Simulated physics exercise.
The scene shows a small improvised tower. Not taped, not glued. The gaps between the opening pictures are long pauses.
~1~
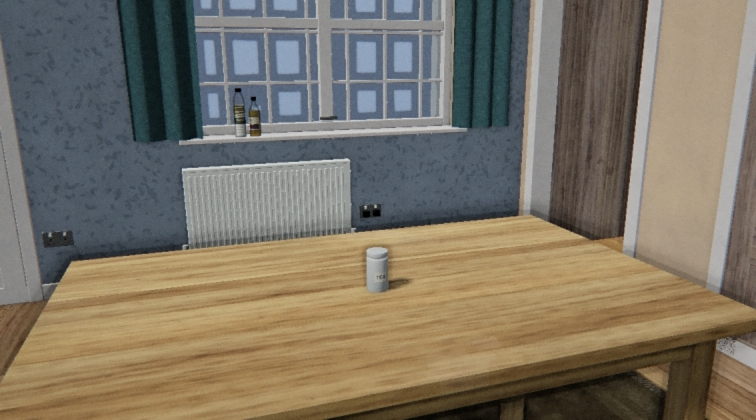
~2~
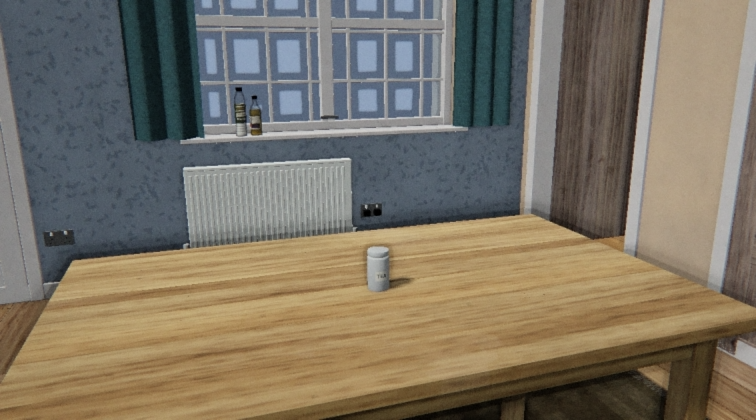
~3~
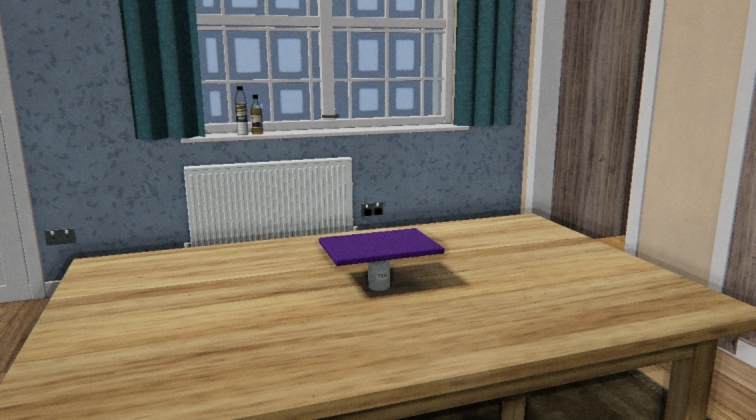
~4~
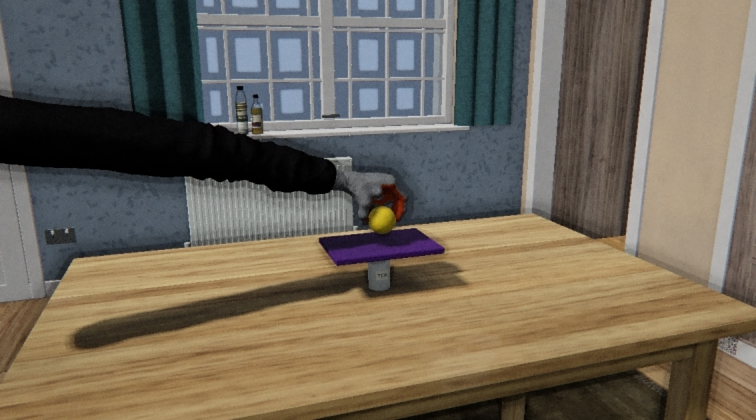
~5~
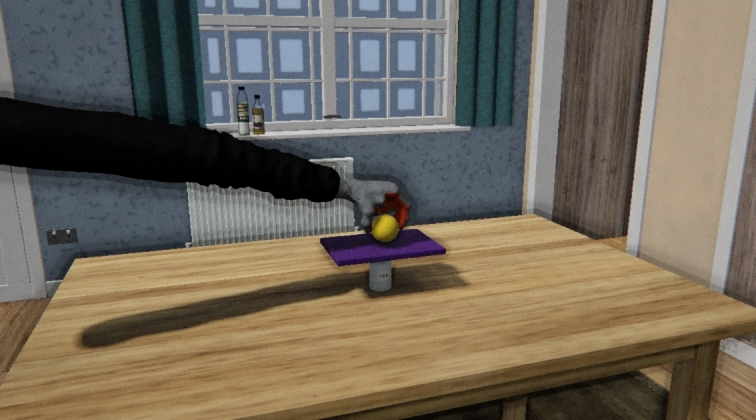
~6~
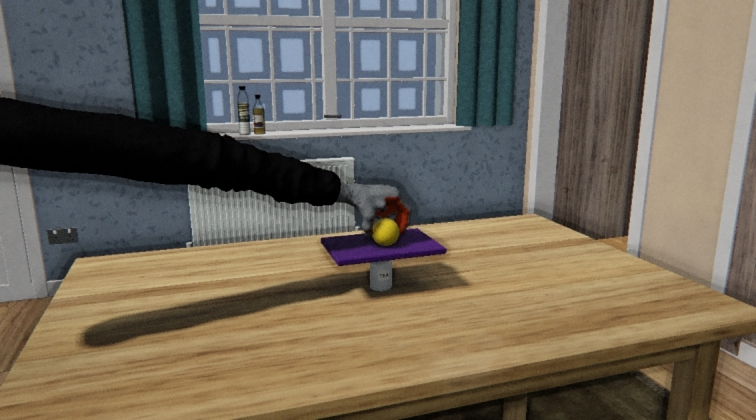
In this clip, a small pale shaker stands alone on a wooden table, then a flat purple slab appears on top of it, and a dark-sleeved arm reaching from the left lowers a yellow lemon onto the slab.
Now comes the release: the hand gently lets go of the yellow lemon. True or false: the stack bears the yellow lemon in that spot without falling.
True.
Then, 0.80 s past the last view, nothing moves.
Then, 1.70 s past the last view, yellow lemon resting near (386, 233).
Finally, all 3 still in place. Final places as the last picture's camera would see them, yellow lemon near (387, 233). The stack stays up.
